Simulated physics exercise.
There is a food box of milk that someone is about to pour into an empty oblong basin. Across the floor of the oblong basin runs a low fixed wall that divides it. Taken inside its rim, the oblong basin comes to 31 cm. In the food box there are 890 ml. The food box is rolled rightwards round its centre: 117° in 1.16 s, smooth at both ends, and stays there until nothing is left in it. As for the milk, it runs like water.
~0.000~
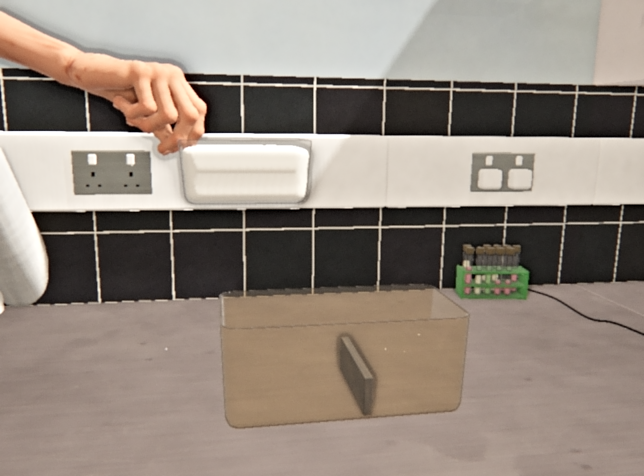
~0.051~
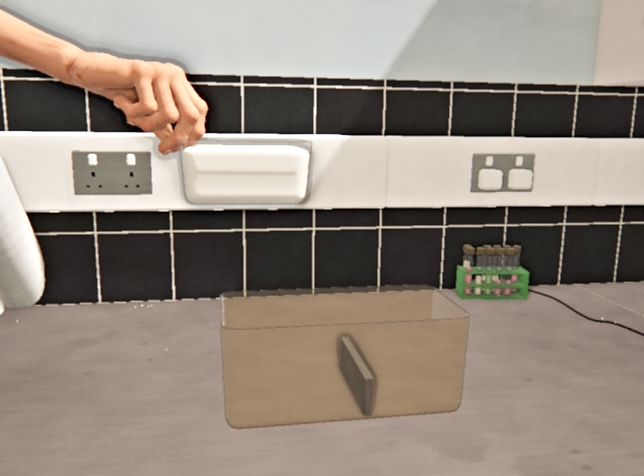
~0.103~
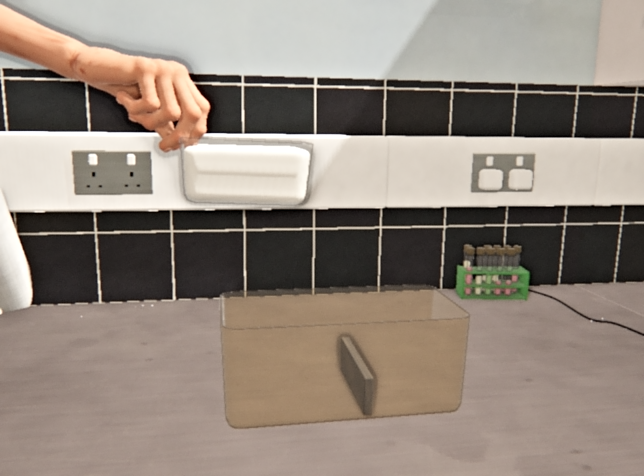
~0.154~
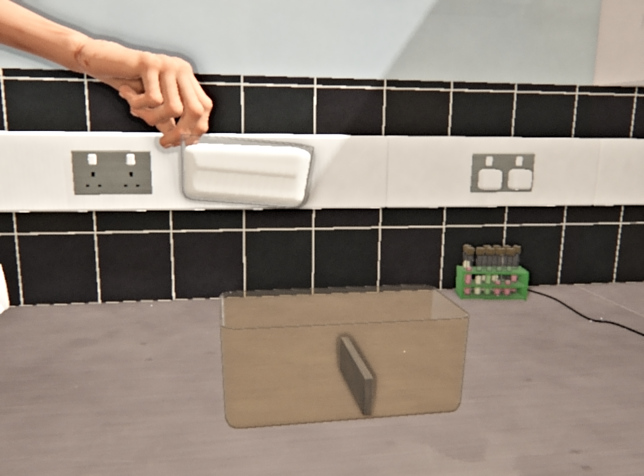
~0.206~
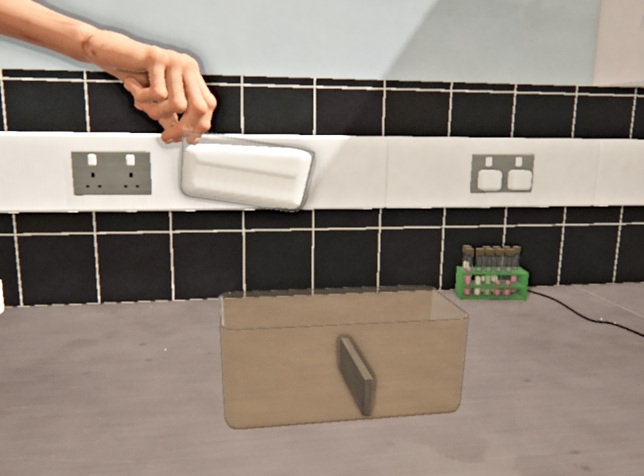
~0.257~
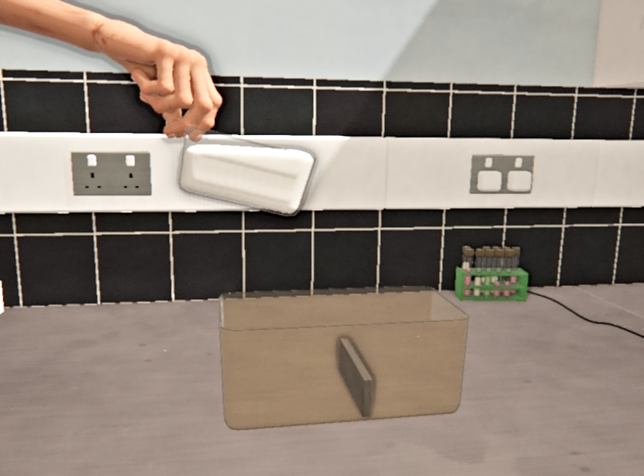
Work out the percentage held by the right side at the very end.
I would put it at 60 per cent.
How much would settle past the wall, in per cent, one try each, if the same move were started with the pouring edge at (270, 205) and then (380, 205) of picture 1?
About 5 %, then about 85 %.
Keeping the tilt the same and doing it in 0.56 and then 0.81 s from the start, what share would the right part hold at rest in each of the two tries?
The first try gives around 35 percent, the second around 45 percent.
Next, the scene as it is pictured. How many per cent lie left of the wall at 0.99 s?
The left part holds some 26 per cent.
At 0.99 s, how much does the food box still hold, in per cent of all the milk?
What remains is about 3 percent of it all.
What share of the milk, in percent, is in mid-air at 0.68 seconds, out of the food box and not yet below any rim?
Around 46 in a hundred.
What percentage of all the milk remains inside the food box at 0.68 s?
Near 34 in a hundred.
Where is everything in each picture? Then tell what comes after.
The first picture shows tilt 0°; pouring edge (306, 142); surface from (184, 149) to (303, 149); the oblong basin's rim runs from (221, 311) to (450, 301); the wall's top is at (355, 357).
The second picture shows tilt 1°; pouring edge (306, 143); surface from (184, 149) to (304, 150).
The third picture shows tilt 2°; pouring edge (307, 144); surface from (186, 148) to (304, 151).
The fourth picture shows tilt 5°; pouring edge (308, 147); surface from (185, 147) to (304, 151).
The fifth picture shows tilt 9°; pouring edge (309, 152); surface from (186, 148) to (306, 153).
The sixth picture shows tilt 14°; pouring edge (310, 158); surface from (187, 149) to (307, 153).
After 0.68 s the tilt is 74° and 33 per cent is still to pour, 3 is left of the wall and 18 right of it.
After 0.99 s the tilt is 111° and 3 per cent is still to pour, 25 is left of the wall and 60 right of it.
After 1.31 s the tilt is 117° and 0 per cent is still to pour, 34 is left of the wall and 60 right of it.
After 1.66 s the tilt is 117° and 0 per cent is still to pour, 34 is left of the wall and 60 right of it.
In the end 34 per cent lies left of the wall, 60 right of it and 5 outside.
